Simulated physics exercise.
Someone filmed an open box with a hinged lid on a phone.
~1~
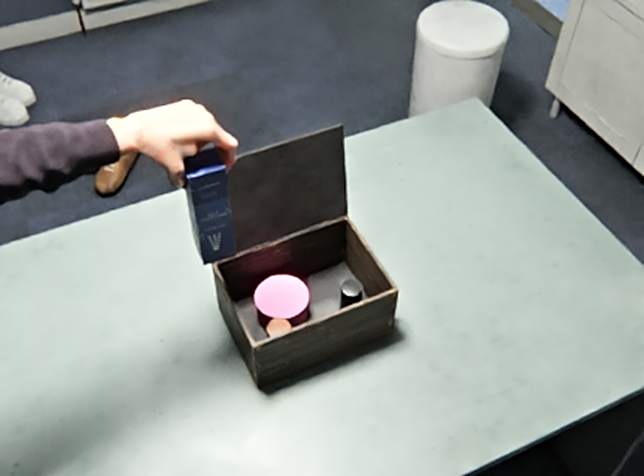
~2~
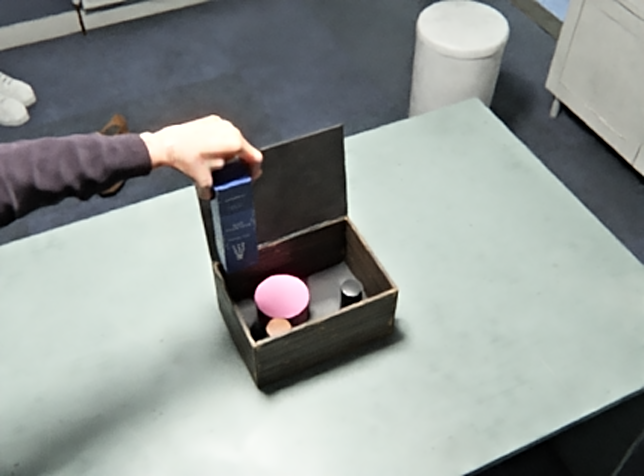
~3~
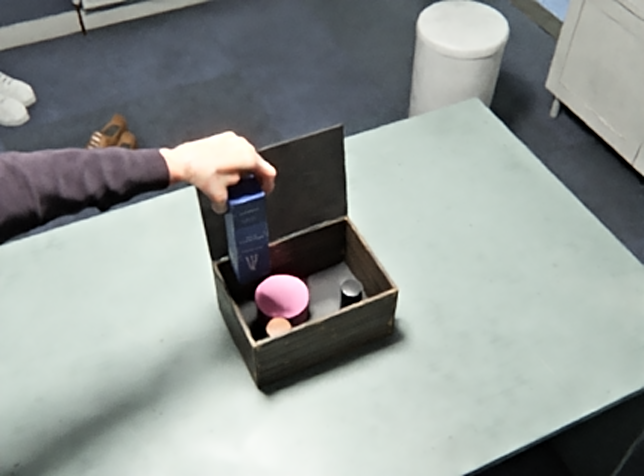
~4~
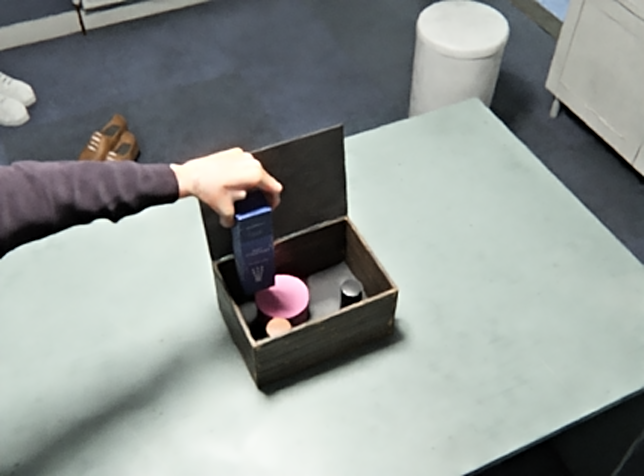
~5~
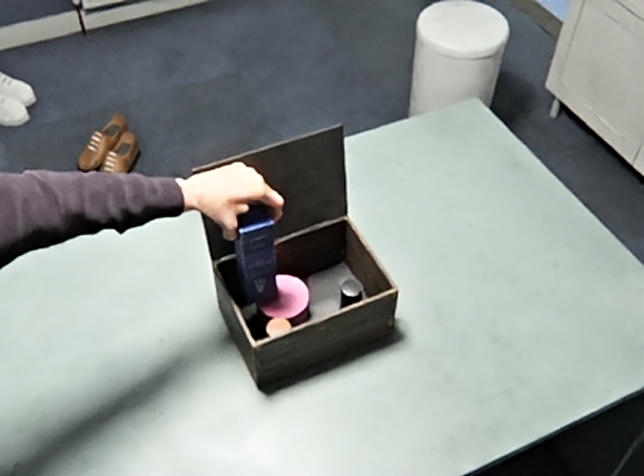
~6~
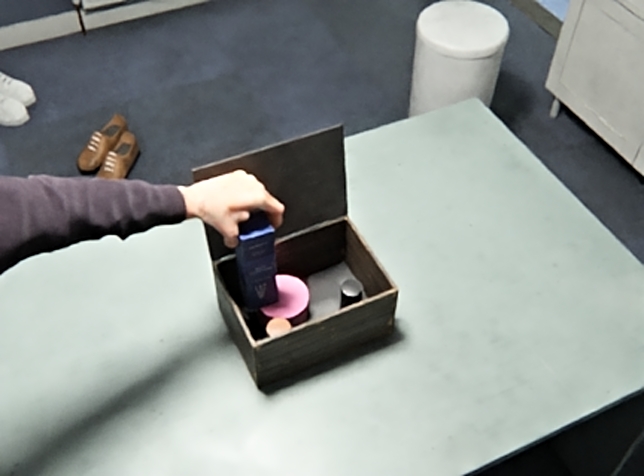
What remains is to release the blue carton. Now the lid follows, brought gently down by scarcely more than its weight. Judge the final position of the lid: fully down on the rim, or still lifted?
Final position: Still lifted.
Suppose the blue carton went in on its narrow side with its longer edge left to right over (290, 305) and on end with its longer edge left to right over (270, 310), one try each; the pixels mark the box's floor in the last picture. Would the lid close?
On the first go the lid settles shut, and on the second go it remains open a bit.
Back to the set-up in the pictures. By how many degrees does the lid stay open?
Near 18°.
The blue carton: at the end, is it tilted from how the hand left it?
As it turns out, it changes its angle.
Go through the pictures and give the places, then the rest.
In the first picture, still above its spot; blue carton (209, 209).
In the second picture, still above its spot; blue carton (234, 219); pink tub (282, 305).
In the third picture, still above its spot; blue carton (247, 232).
In the fourth picture, still above its spot; blue carton (253, 244).
In the fifth picture, still above its spot; blue carton (256, 256); pink tub (282, 305).
In the sixth picture, put in, still held; blue carton (256, 263).
Then, 1.40 s on from there, lid 77° above the rim.
Then, 2.40 s on from there, lid 40° above the rim; blue carton turned 37° from how it was put near (270, 292).
Then, 2.70 s on from there, lid 18° above the rim; blue carton turned 60° from how it was put near (276, 308).
In the end, lid 17° above the rim; toppled in the box, blue carton; the other 3 unmoved. At the end, from the last picture's camera, blue carton near (274, 306).
